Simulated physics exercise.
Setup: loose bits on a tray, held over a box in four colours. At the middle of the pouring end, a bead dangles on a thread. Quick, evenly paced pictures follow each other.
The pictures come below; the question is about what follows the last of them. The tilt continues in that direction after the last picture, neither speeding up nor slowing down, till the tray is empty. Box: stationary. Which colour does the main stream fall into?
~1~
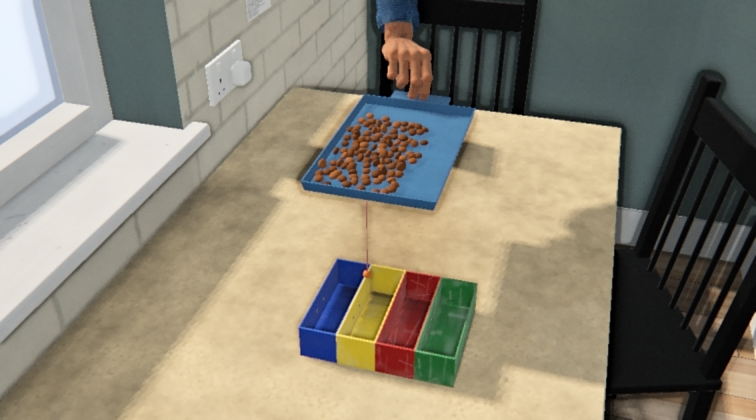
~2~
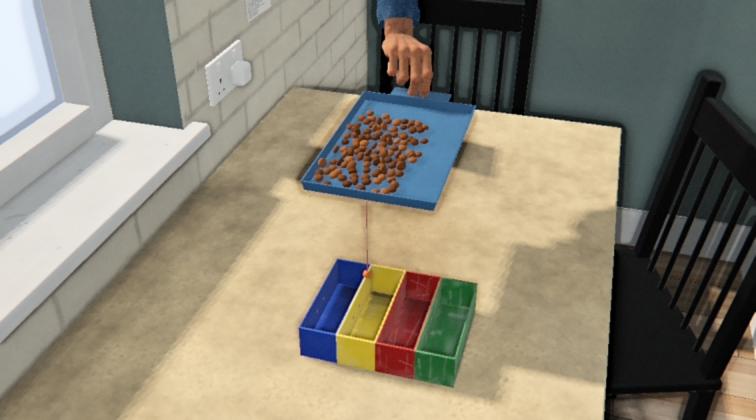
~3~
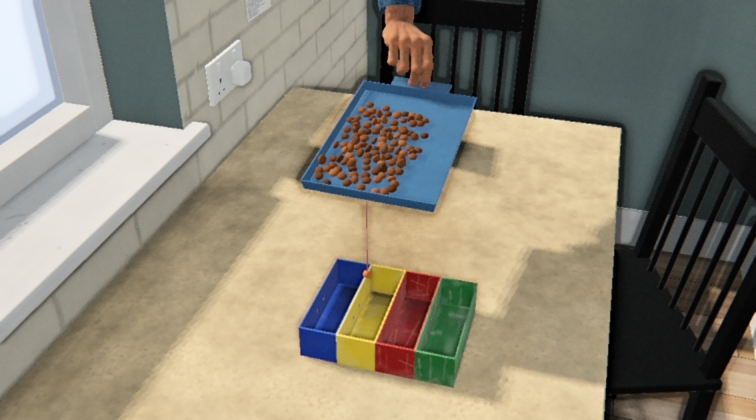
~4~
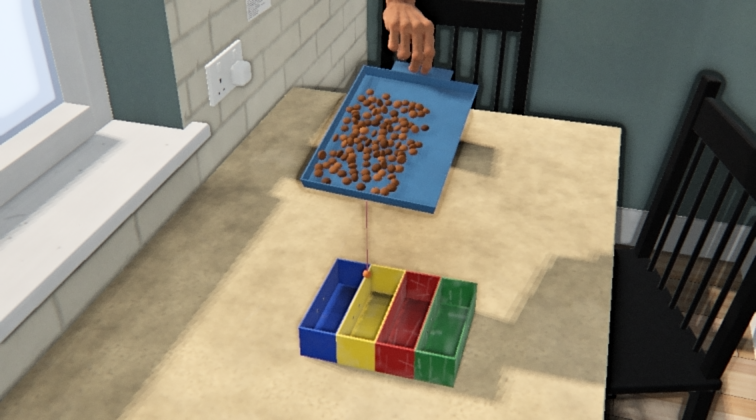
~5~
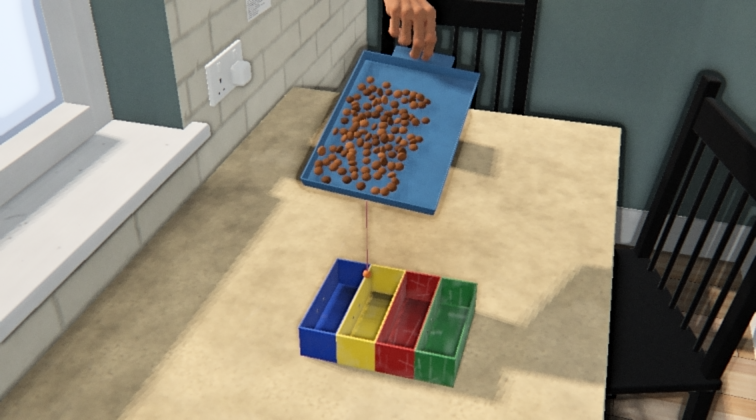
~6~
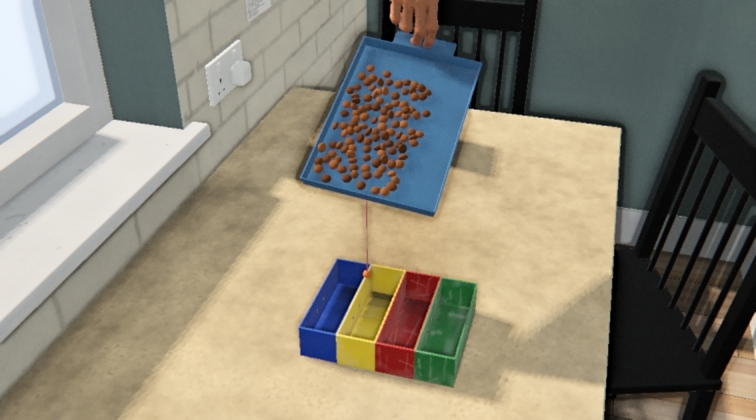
The red cell.
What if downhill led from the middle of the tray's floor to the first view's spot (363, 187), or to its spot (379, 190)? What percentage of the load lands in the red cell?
0 and 20 per cent, in that order.
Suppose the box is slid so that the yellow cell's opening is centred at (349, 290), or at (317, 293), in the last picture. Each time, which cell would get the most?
For the first position it is green, and for the second it is that green cell.
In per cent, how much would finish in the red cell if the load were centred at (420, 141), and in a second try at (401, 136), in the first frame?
You'd see roughly 60 per cent first and roughly 50 per cent second.
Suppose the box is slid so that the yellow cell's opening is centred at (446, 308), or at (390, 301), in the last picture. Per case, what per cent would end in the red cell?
Roughly 0% on the first try and 40% on the second.
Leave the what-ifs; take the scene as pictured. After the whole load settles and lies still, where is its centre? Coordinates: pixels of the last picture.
Roughly pixel (407, 341).
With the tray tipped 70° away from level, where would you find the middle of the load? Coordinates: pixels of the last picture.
(403, 204).
Soon, tray tipped steeply; most on the tray; about a quarter falling or outside the box.
A while on, tray tipped past a quarter turn; a stray few on the tray; about a third in the red cell; about a quarter in the green cell; a small part in the yellow cell; a small part in the blue cell; about a quarter falling or outside the box.
Towards the end, tray tipped past a quarter turn; about half in the red cell; about a quarter in the green cell; about a quarter in the yellow cell; a small part in the blue cell; a stray few falling or outside the box.
Finally, tray tipped past a quarter turn; about half in the red cell; about a quarter in the green cell; about a quarter in the yellow cell; a small part in the blue cell; a stray few outside the box.
